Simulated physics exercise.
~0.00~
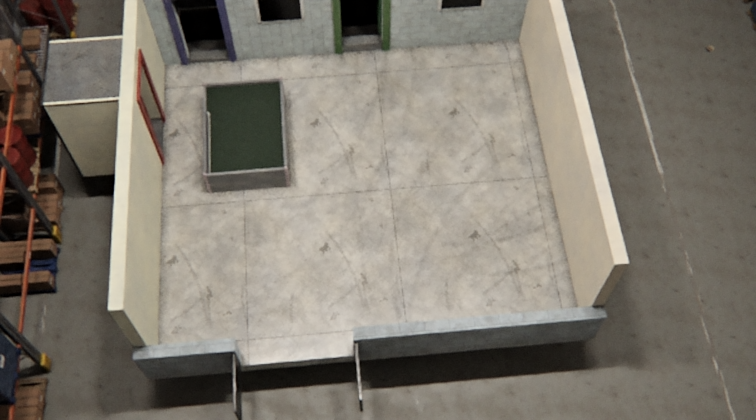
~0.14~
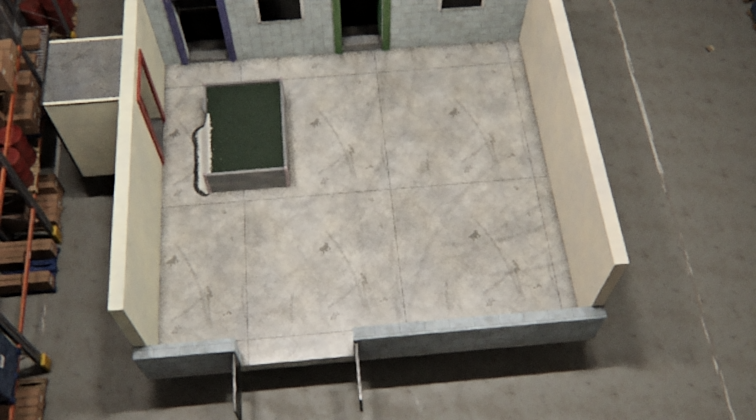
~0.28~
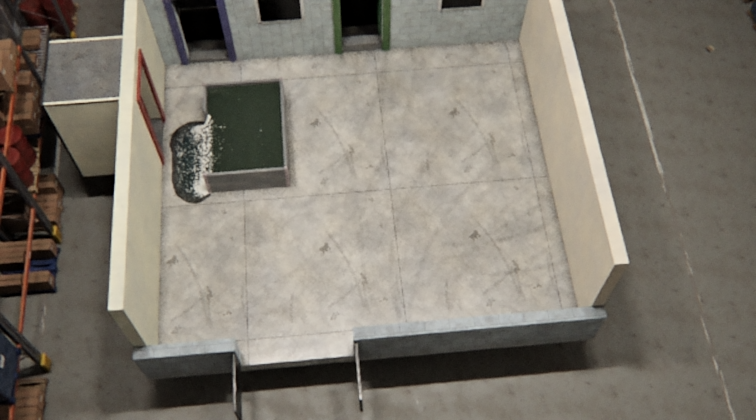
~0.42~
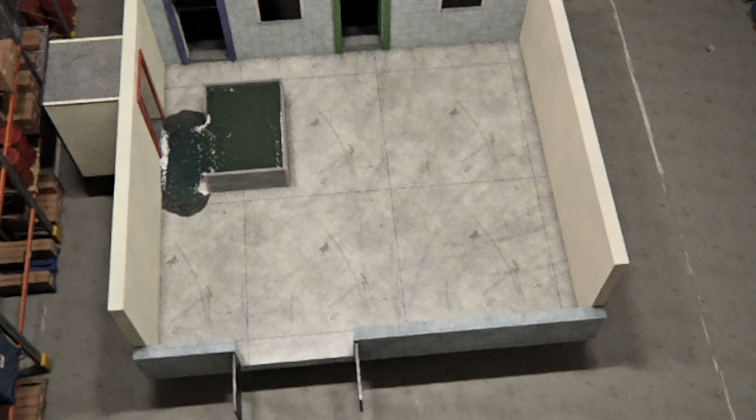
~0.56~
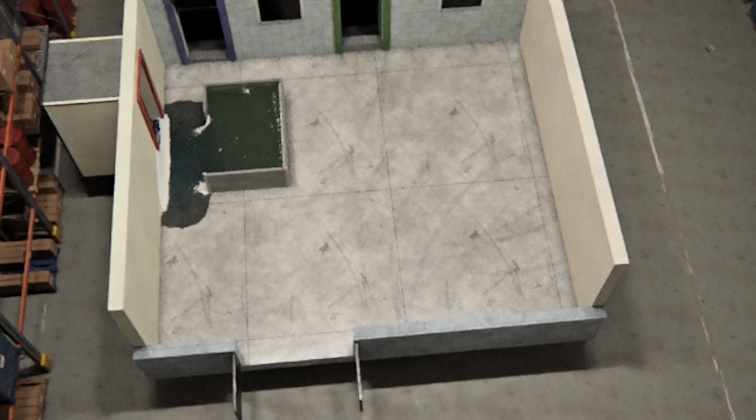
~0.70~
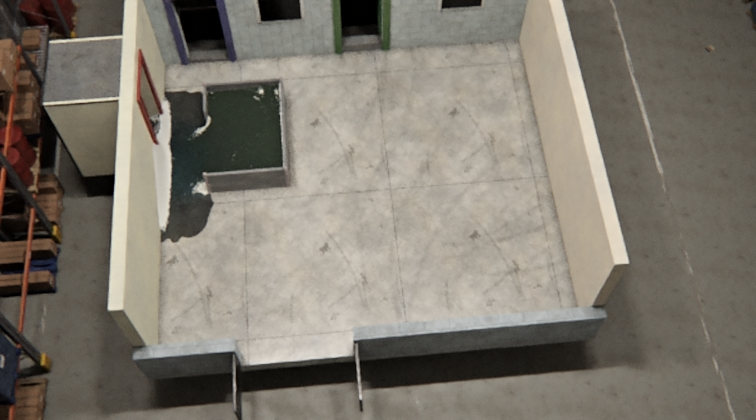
Dark water burst out of the left side of the green-topped tank, splashed across the pale floor to the left wall, then spread along it both toward the blue door and toward the near side.
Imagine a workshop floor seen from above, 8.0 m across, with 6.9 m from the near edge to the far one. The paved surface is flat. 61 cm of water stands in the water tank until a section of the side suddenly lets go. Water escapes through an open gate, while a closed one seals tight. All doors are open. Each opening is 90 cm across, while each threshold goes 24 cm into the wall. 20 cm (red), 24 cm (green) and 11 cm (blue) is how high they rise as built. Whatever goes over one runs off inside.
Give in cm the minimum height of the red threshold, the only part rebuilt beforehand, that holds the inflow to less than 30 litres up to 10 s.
The minimum height is about 35 cm.
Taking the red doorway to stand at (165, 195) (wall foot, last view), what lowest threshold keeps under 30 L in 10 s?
Minimum: Close to 34 cm.
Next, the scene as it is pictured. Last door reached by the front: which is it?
The last one is the green door.
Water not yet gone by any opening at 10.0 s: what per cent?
Roughly 76 percent of the water remains.
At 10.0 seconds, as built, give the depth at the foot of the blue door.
About 6.0 cm.
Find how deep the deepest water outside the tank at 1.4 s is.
About 44 cm.
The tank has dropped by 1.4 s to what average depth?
Average depth: Approx. 34 cm.
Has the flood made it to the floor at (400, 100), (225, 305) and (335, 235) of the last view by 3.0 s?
So, in order, I'd say stayed dry, then got wet, then stayed dry.
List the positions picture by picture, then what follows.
The water tank at (245, 128) is whole and still, 61 cm deep; the red door at (152, 113) is dry, in the first frame.
The gap is at (210, 153), the front 0.3 m out at (198, 185); the back of the water tank holds 61 cm, in the second frame.
Water pours out at (210, 155) and has run 0.8 m, to (175, 150); about 11 cm deep outside, 61 cm at the back, in the third frame.
The gap is at (210, 155), the front 1.0 m out at (164, 125); the back of the water tank holds 56 cm, in the fourth frame.
The front is at (164, 109), 1.2 m from the gap at (210, 155); 2.5 m2 of floor is wet, 51 cm left at the back, in the fifth frame.
The gap is at (210, 155), the front 1.4 m out at (165, 95); the back of the water tank holds 53 cm; water is at the red door at (152, 113), in the sixth frame.
After 1.4 s water covers 10 % of the floor, deepest (44 cm) near (163, 170); 38 cm at the red door, 72 litres in over its 20 cm threshold.
After 3.0 s water covers 30 % of the floor, deepest (24 cm) near (158, 360); 20 cm at the red door, 141 litres in over its 20 cm threshold.
After 10.0 s water covers 85 % of the floor, deepest (7 cm) near (165, 80); 6 cm at the red door, 143 litres in over its 20 cm threshold.
At the red door as built, the water arrived by 0.5 s and peaked near 43 cm at 0.7 s.
Run again over the same 10 s with other heights there, 68 litres in over 29 cm, 16 litres over 39 cm. The limit of 30 litres is kept from about 35 cm up.
